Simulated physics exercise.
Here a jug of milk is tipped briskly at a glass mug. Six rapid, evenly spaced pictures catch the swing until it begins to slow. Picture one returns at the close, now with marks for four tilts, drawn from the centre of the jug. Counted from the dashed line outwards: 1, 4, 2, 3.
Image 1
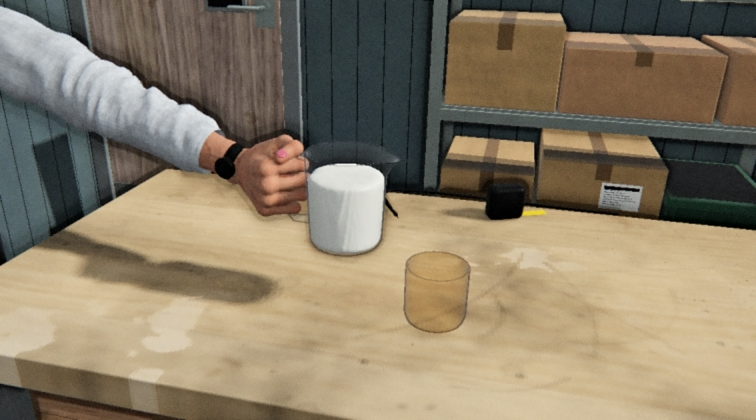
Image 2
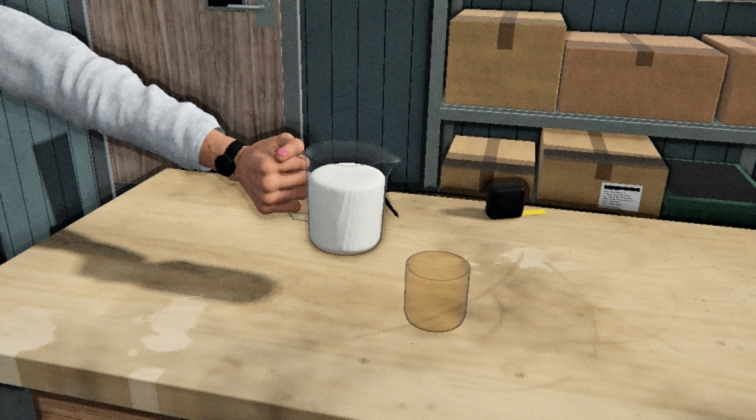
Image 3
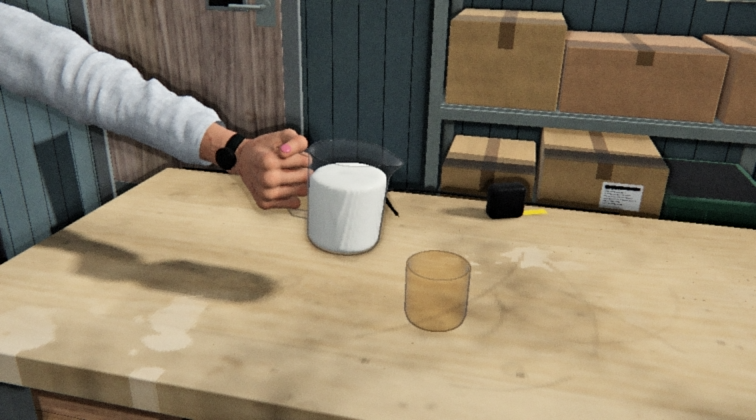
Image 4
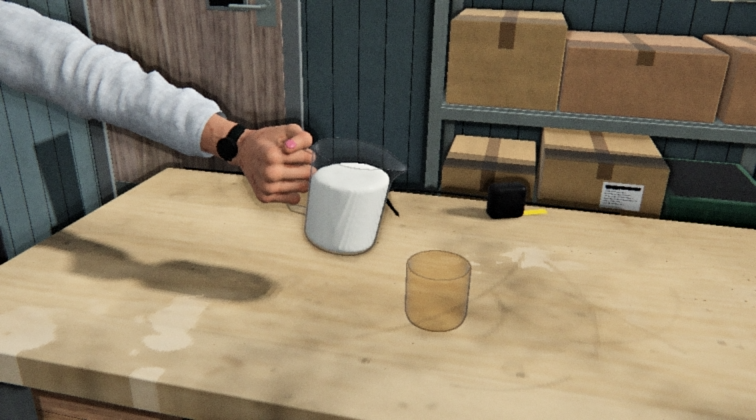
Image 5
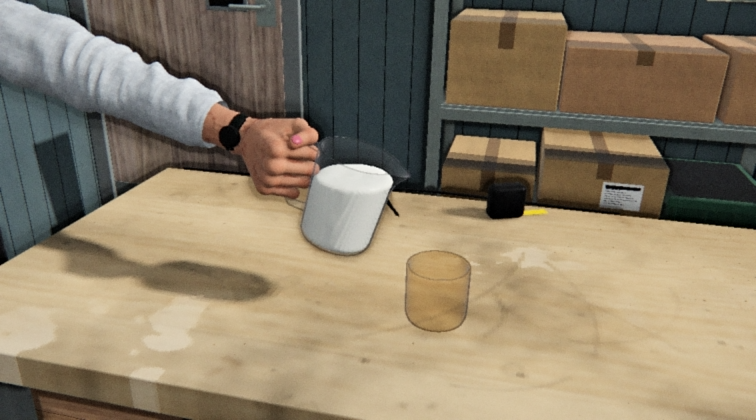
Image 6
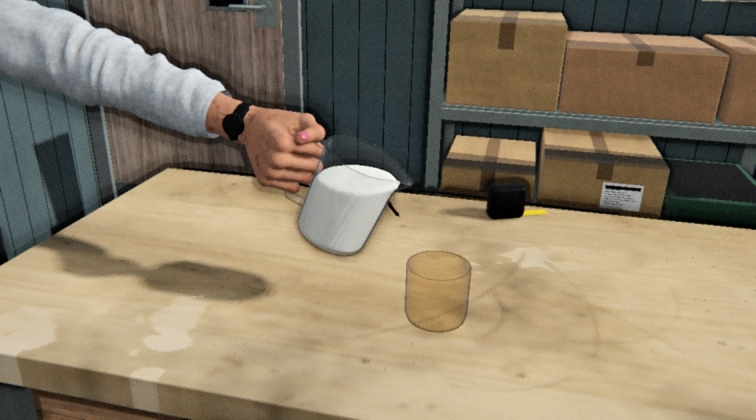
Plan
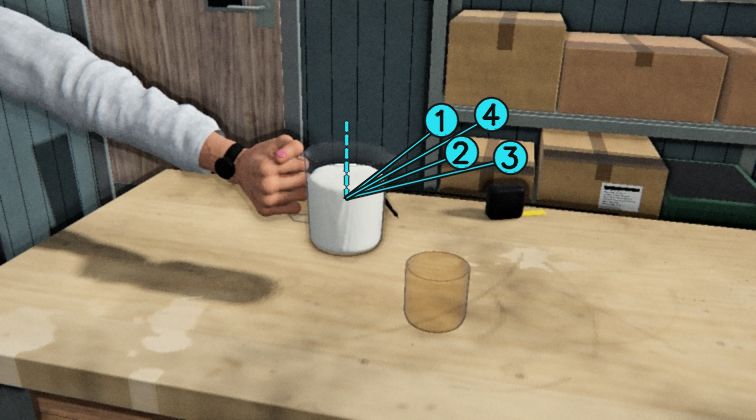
A hand in a grey sleeve held a clear jug of milk upright over a wooden workbench, then tilted it steadily to the right toward an amber-coloured glass mug, with no milk leaving the jug.
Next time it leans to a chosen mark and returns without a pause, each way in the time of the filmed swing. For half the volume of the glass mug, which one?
Line 4.
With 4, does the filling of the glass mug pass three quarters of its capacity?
No.
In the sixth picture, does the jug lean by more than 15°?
Yes.
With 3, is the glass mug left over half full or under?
Over.
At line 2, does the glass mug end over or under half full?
Over.
In cyan, 1 at (429, 133); 2 at (446, 159); 3 at (494, 163); 4 at (477, 123).
With 1, the glass mug ends with about 29 % of what it can hold.
With 2, the glass mug ends with about 71 % of what it can hold.
With 3, the glass mug ends with about 94 % of what it can hold; 3 % of the milk is spilt.
With 4, the glass mug ends with about 49 % of what it can hold.
